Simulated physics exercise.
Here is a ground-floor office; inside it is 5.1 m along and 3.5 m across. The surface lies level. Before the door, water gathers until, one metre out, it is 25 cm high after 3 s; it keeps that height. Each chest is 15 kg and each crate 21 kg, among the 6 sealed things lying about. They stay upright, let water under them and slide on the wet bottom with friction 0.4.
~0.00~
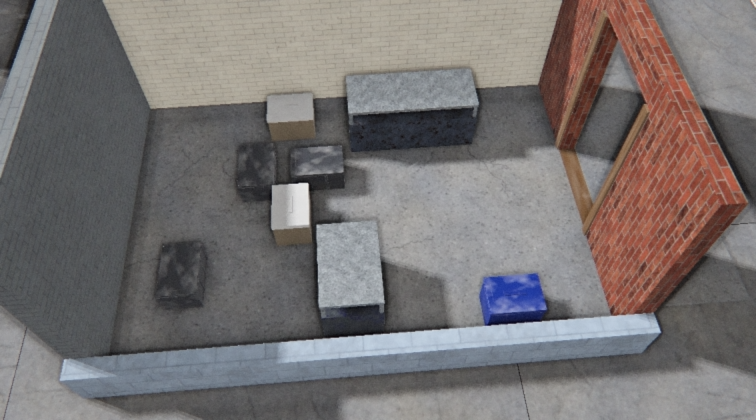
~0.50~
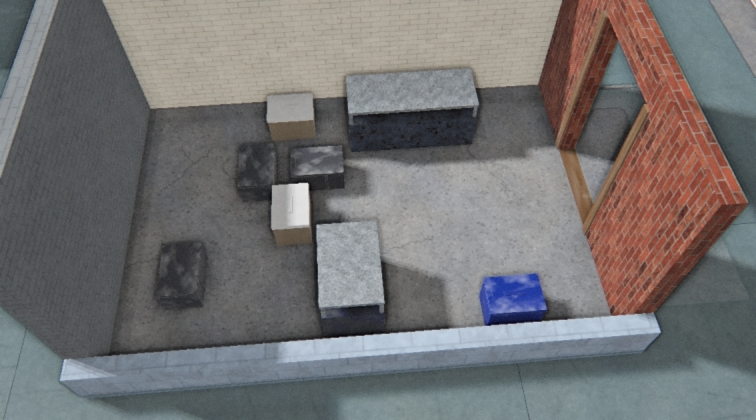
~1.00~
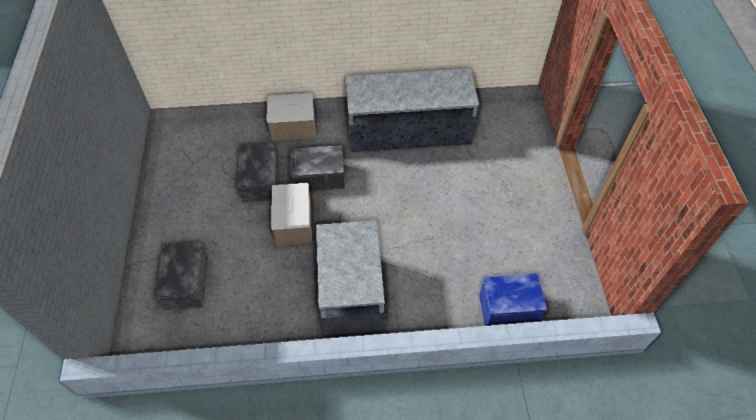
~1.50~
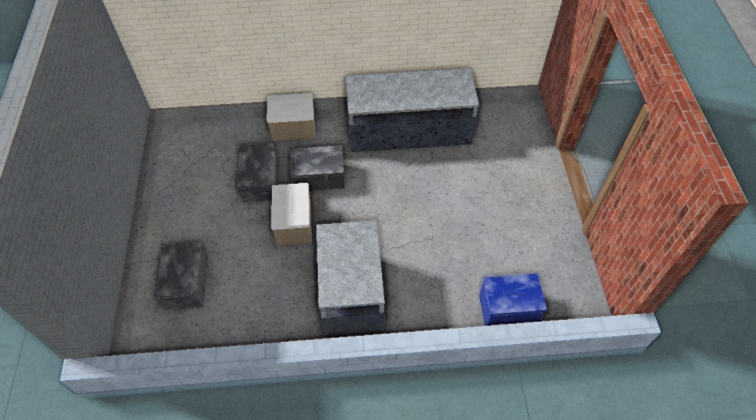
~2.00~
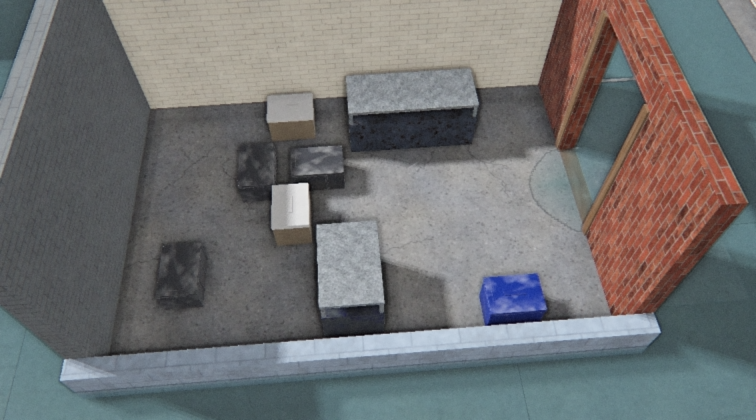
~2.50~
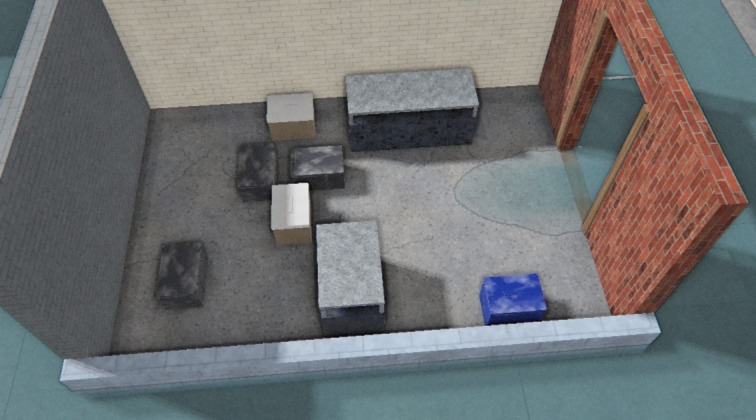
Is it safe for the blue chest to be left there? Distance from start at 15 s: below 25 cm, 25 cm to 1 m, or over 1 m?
25 cm to 1 m.
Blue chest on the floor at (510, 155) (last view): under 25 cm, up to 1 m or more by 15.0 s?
By then it edges a bit.
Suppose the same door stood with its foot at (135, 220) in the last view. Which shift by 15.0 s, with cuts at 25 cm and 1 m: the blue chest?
In that case the blue chest slides a little.
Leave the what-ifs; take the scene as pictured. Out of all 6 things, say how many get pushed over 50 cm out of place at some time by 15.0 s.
It adds up to 5.
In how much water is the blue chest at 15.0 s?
13 cm, roughly.
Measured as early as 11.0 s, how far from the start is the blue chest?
By that time, close to 30 cm.
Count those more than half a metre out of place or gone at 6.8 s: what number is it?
I count 2.
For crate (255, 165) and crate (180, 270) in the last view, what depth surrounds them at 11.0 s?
Some 15 cm at the first, some 13 cm at the second.
After 3.5 s the blue chest is near (515, 293), 0.0 m from its start, aground; 0 afloat.
After 6.8 s the blue chest is near (535, 296), 0.2 m from its start, aground; 0 afloat.
After 11.0 s the blue chest is near (513, 263), 0.3 m from its start, afloat; 6 afloat.
After 15.0 s the blue chest is near (443, 298), 0.7 m from its start, afloat; 6 afloat.
